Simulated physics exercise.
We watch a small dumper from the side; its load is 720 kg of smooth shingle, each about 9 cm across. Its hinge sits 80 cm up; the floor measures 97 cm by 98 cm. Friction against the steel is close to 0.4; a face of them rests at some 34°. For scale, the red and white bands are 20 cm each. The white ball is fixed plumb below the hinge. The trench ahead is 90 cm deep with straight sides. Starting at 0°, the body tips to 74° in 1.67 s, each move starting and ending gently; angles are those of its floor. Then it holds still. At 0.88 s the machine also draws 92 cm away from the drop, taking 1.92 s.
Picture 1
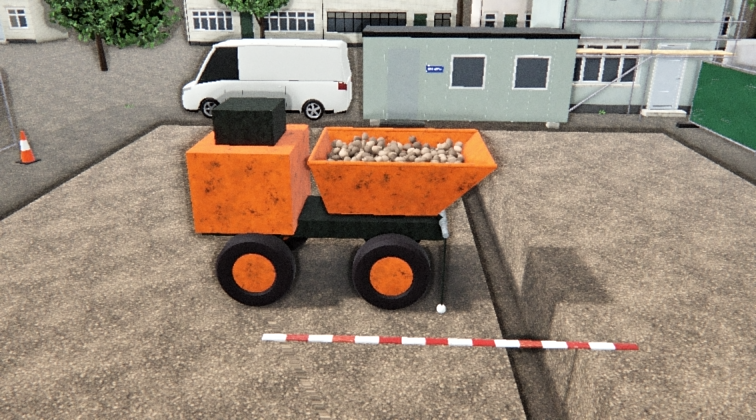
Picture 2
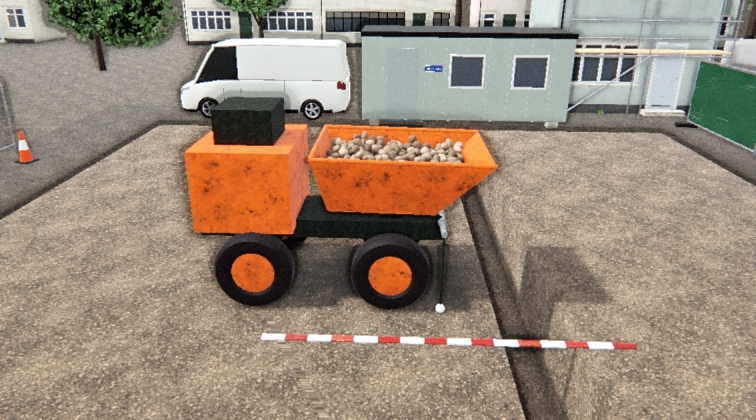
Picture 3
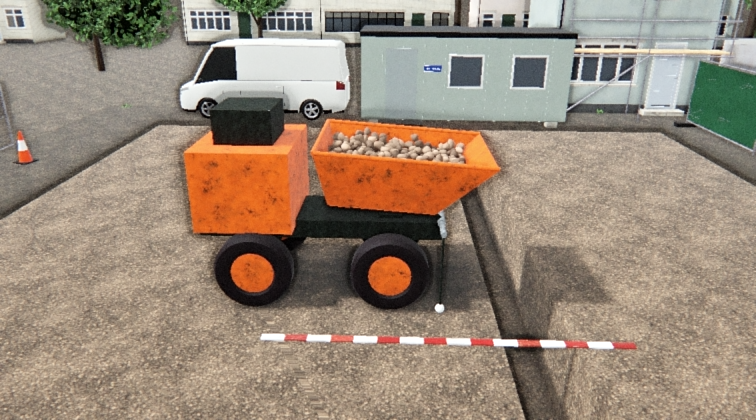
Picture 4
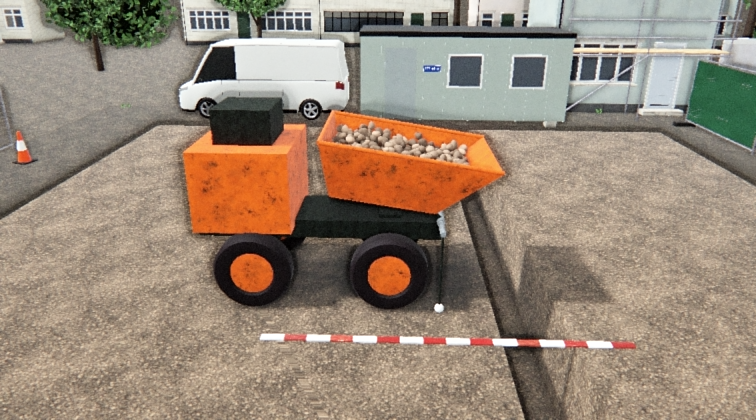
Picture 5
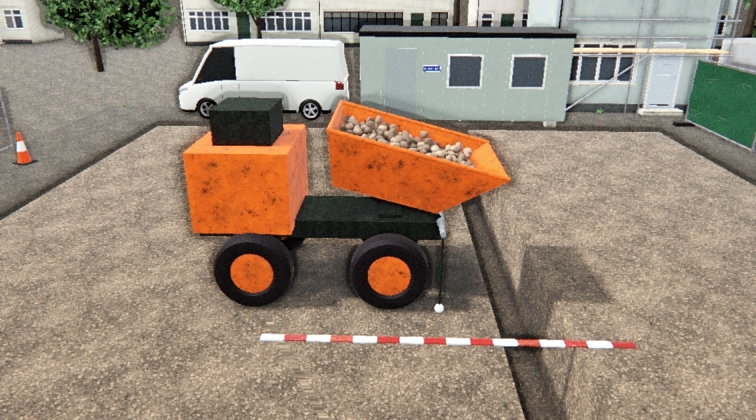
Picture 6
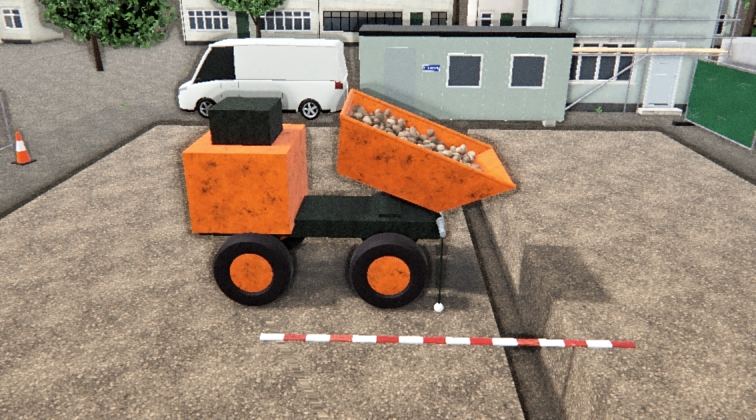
The orange dumper's stone-filled body tilts steadily, its left end rising above the black chassis.
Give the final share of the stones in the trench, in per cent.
Some 80 per cent of it.
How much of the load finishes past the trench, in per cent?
Near 10 in a hundred.
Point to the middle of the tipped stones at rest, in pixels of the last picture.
Around (508, 337).
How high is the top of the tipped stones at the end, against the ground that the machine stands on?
Some 16 cm above that level.
A little later the floor is at 62°; 99 % in the body, 1 % in the trench; the foremost stones are at (524, 226).
Then the floor is at 74°; 27 % in the body, 4 % short of the trench, 60 % in the trench, 10 % past the trench; the foremost stones are at (579, 272).
Later still the floor is at 74°; 0 % in the body, 11 % short of the trench, 78 % in the trench, 12 % past the trench; the foremost stones are at (704, 281).
In the end the floor is at 74°; 0 % in the body, 11 % short of the trench, 78 % in the trench, 12 % past the trench; the foremost stones are at (704, 281).
